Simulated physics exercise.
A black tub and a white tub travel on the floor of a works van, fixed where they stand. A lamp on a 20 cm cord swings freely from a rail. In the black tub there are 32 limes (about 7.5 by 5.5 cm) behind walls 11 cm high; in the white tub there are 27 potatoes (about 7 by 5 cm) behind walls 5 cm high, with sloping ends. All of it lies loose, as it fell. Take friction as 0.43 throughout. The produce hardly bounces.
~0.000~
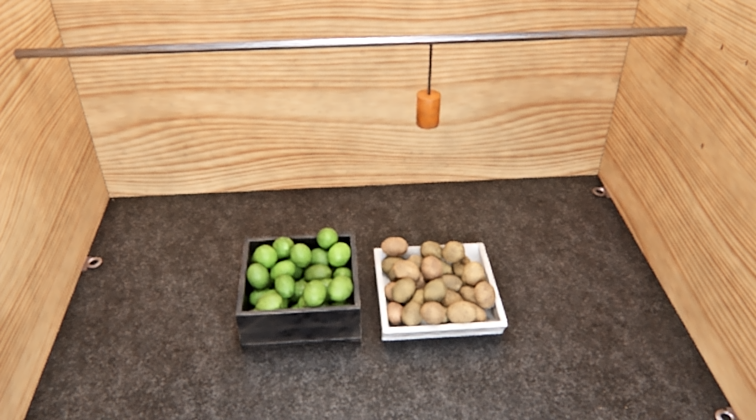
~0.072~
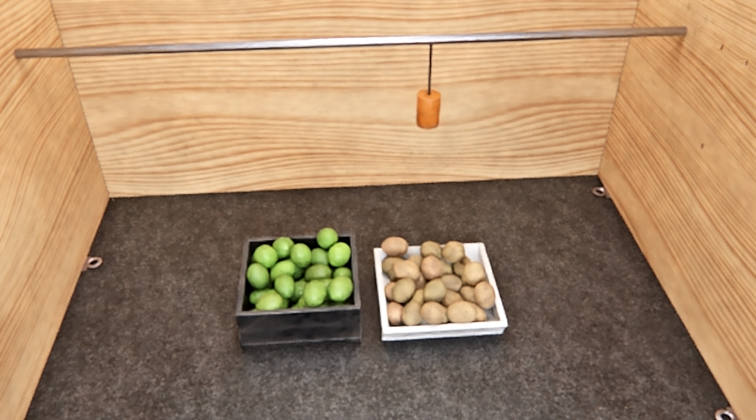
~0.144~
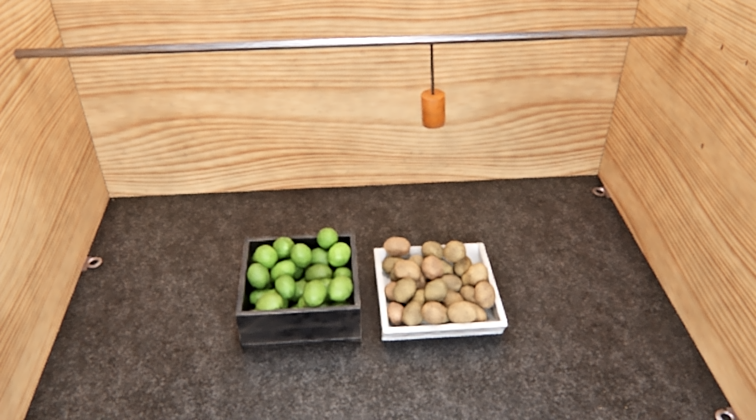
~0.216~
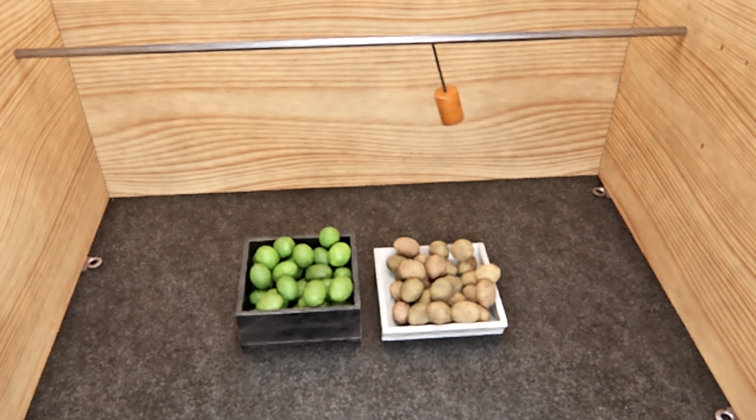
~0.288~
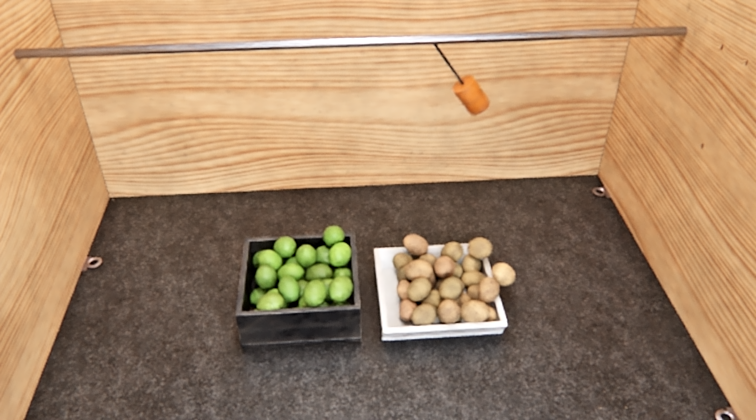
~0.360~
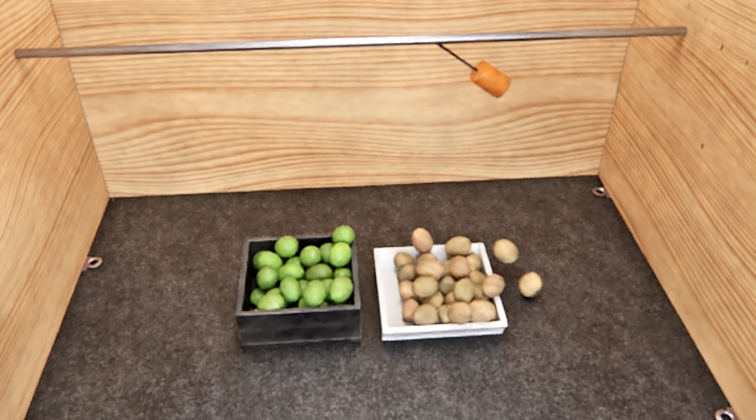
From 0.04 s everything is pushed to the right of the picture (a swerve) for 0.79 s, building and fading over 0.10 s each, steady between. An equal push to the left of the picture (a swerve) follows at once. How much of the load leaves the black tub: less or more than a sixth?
Out of the black tub go less than a sixth of the limes.
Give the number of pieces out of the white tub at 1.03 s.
About: White tub 12.
After 0.66 s, black tub 31 in, 1 out and white tub 18 in, 9 out.
After 1.03 s, black tub 31 in, 1 out and white tub 16 in, 11 out.
After 1.55 s, black tub 30 in, 2 out and white tub 17 in, 10 out.
Final count (at 2.22 s), black tub 30 in, 2 out and white tub 17 in, 10 out. Asked share, 2 of 32, 6 per cent.
